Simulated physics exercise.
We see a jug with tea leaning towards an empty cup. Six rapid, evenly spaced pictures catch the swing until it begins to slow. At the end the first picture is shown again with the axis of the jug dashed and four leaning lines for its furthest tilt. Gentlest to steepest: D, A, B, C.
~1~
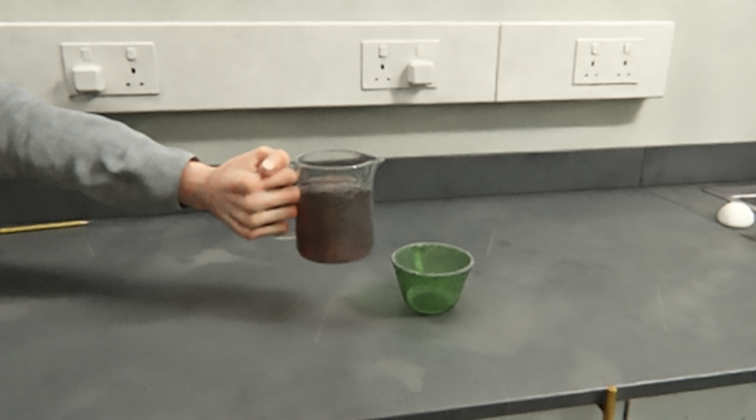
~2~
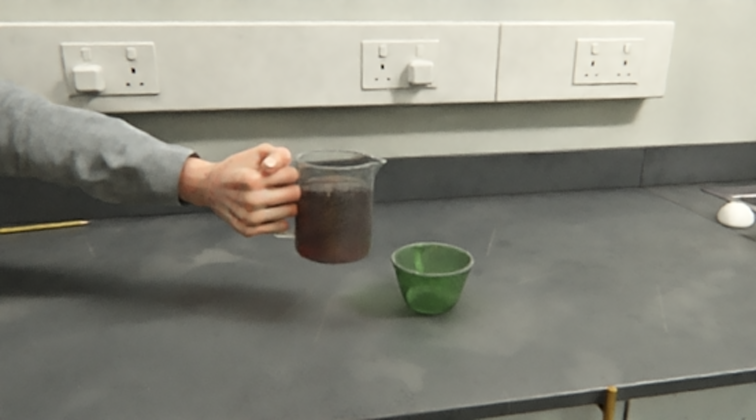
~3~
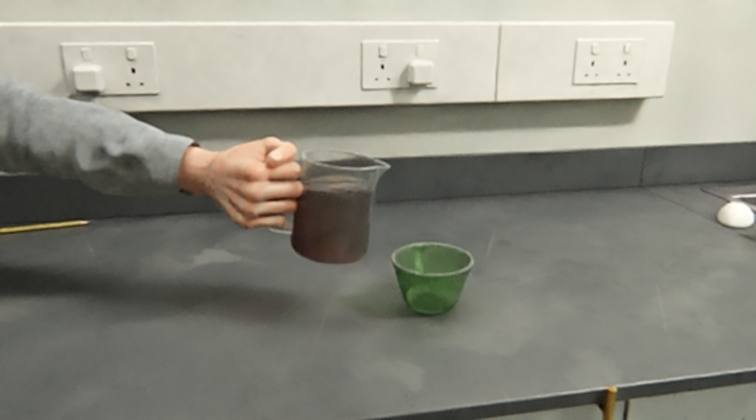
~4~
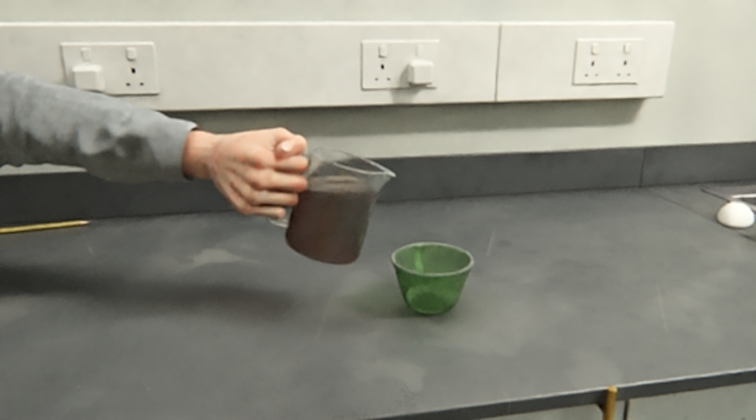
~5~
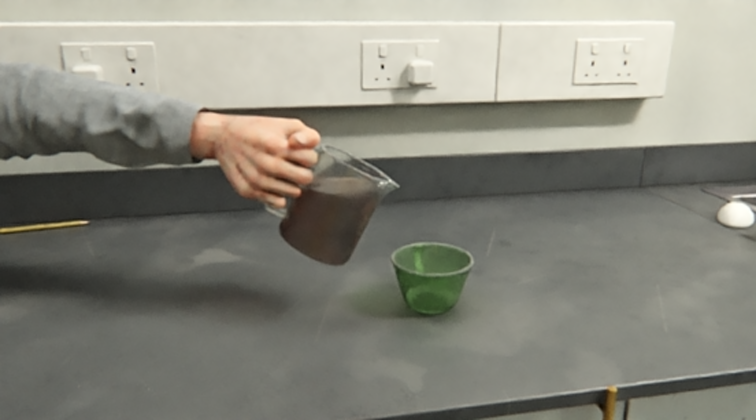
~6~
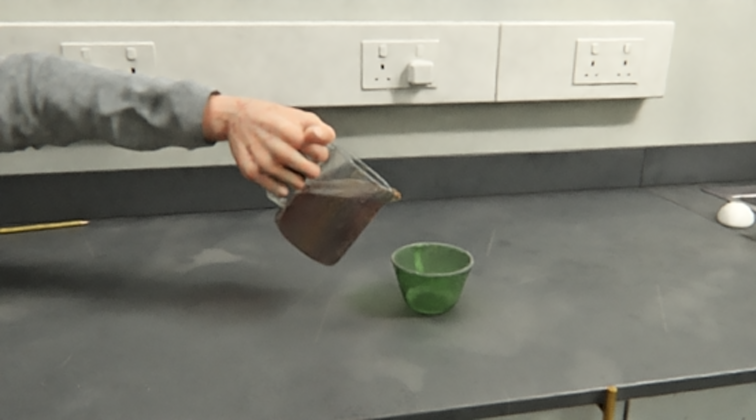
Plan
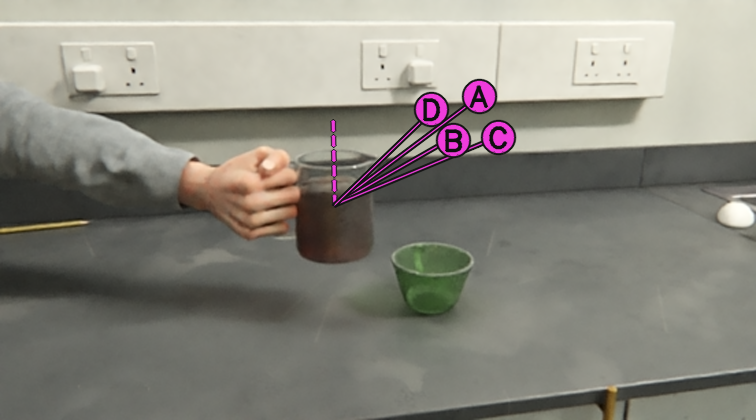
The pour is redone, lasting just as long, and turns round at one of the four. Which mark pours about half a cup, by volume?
Mark B.
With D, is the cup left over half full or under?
Under half.
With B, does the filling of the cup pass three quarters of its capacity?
No, it does not.
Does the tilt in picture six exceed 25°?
Yes, it does.
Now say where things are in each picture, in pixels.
The first picture shows upright, lip at (383, 159); rim of the cup round (432, 258); nothing has left yet.
The second picture shows tipped about 2°, lip at (384, 161); nothing has left yet.
The third picture shows tipped about 8°, lip at (388, 166); nothing has left yet.
The fourth picture shows tipped about 17°, lip at (393, 174); nothing has left yet.
The fifth picture shows tipped about 28°, lip at (397, 186); nothing has left yet.
The sixth picture shows tipped about 40°, lip at (399, 198); nothing has left yet.
On the marked copy, A at (465, 106); B at (437, 146); C at (482, 143); D at (420, 122).
For mark A, the cup ends with about 33 % of what it can hold.
For mark B, the cup ends with about 53 % of what it can hold.
For mark C, the cup ends with about 72 % of what it can hold; 5 % of the tea is spilt.
For mark D, the cup ends with about 18 % of what it can hold.
